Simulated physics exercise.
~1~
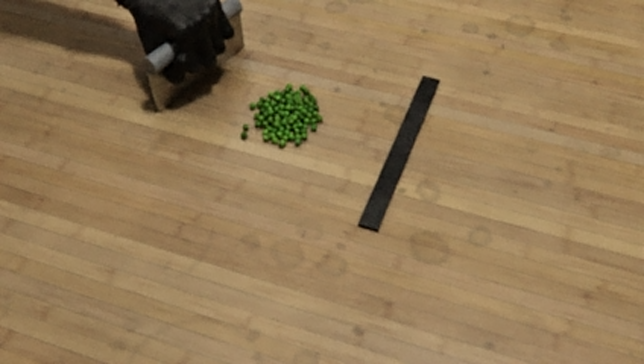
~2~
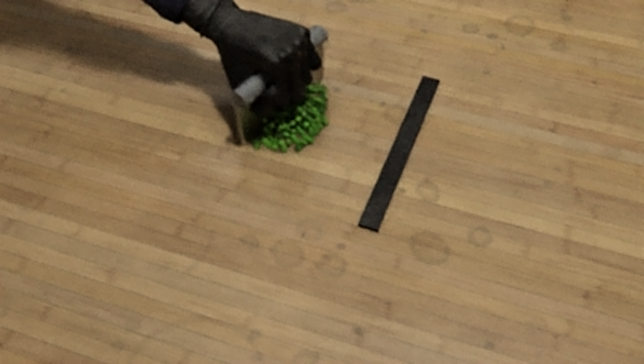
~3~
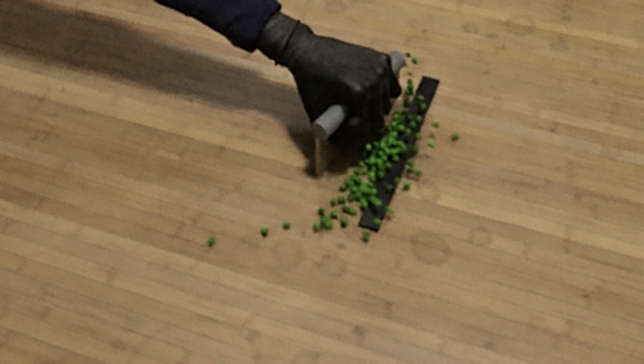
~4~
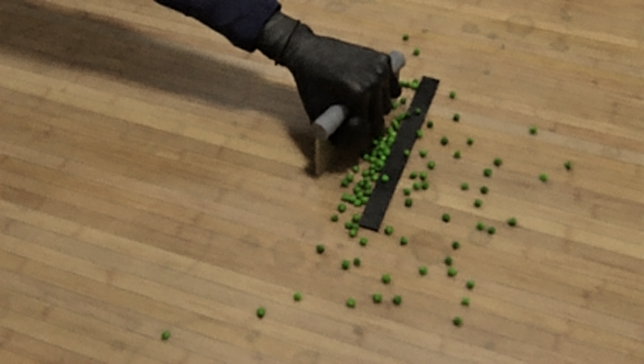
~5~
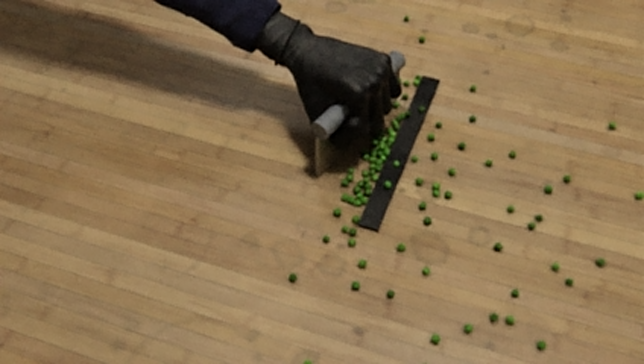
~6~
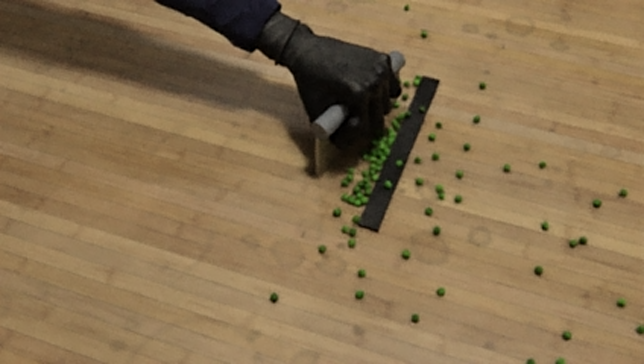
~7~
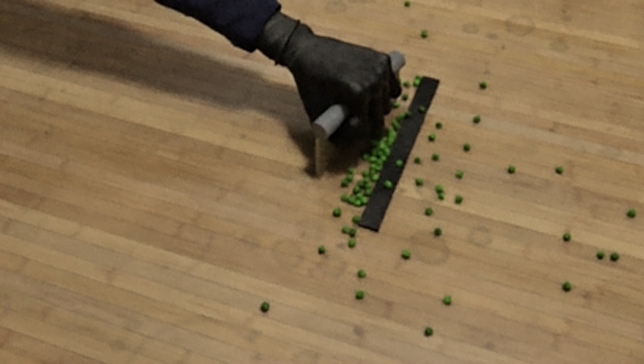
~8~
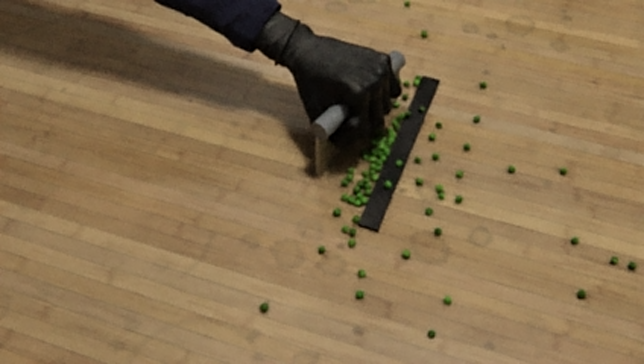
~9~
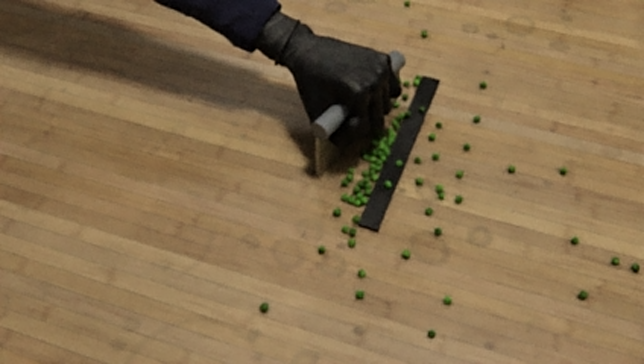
On a wooden surface, a black-gloved hand pushed a small pile of green peas rightward with a scraper toward a dark strip and stopped short of it; many peas scattered and rolled past, while a cluster stayed between scraper and strip.
